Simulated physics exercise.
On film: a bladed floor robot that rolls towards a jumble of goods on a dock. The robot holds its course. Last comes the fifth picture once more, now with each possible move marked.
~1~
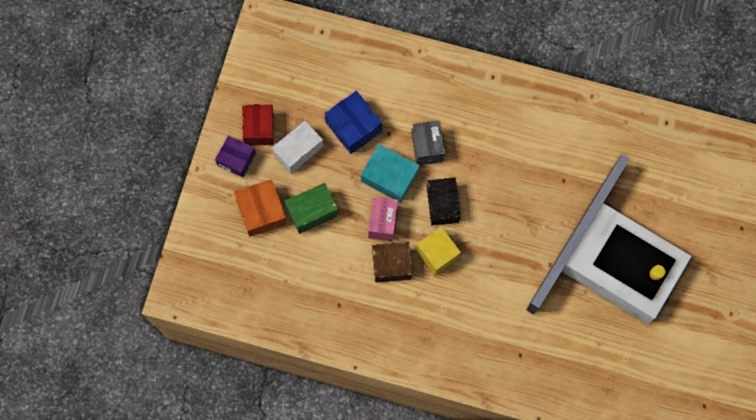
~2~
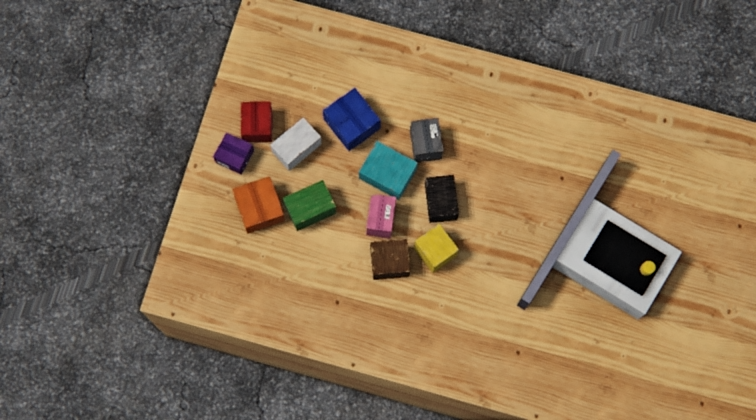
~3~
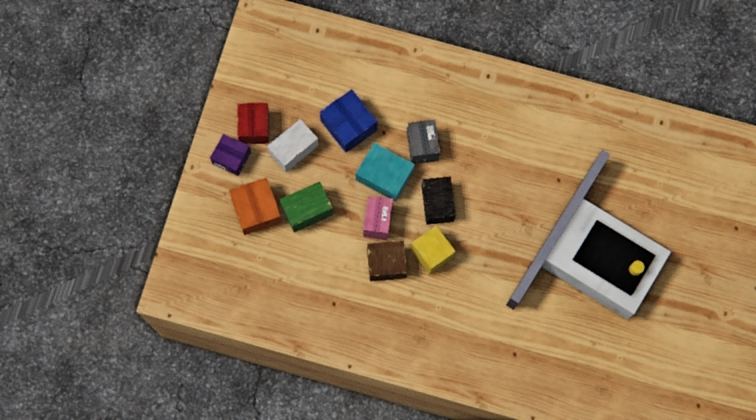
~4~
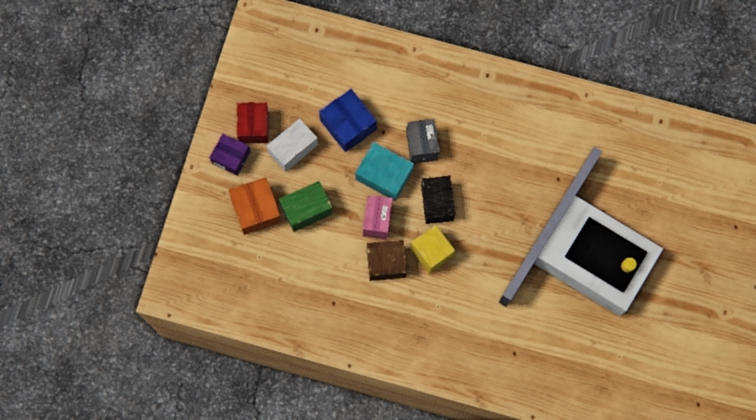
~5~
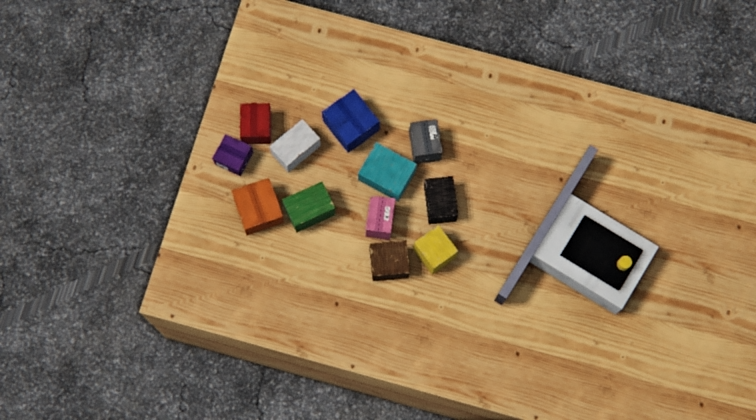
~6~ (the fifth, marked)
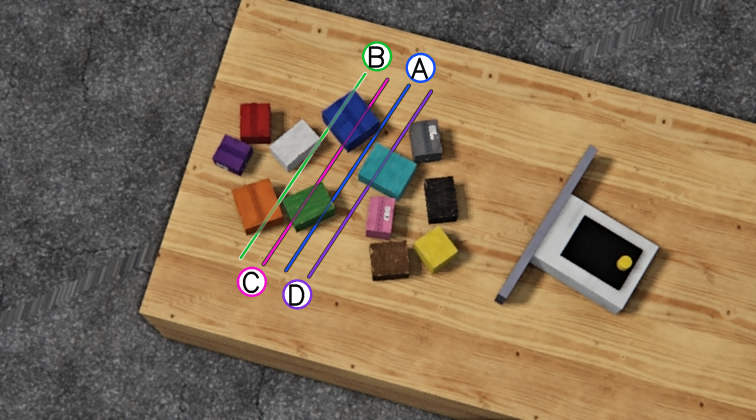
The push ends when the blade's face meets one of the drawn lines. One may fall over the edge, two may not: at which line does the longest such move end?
At B, and not beyond.
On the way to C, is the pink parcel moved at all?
Yes.
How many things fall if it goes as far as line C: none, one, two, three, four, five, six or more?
The count is none.
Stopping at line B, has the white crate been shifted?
Yes.
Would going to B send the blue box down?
No.
On the marked copy, A at (348, 176); B at (304, 164); C at (327, 170); D at (371, 182).
With B. Early on, robot (509, 226); brown crate (380, 262); yellow crate (411, 239).
Further on, robot (420, 202); orange parcel (240, 211); white crate (288, 143).
At the end, robot (352, 184); red parcel (210, 95); purple parcel (204, 150); none fallen.
As for the rest, A is within the limit but short; C is within the limit but short; D is within the limit but short.
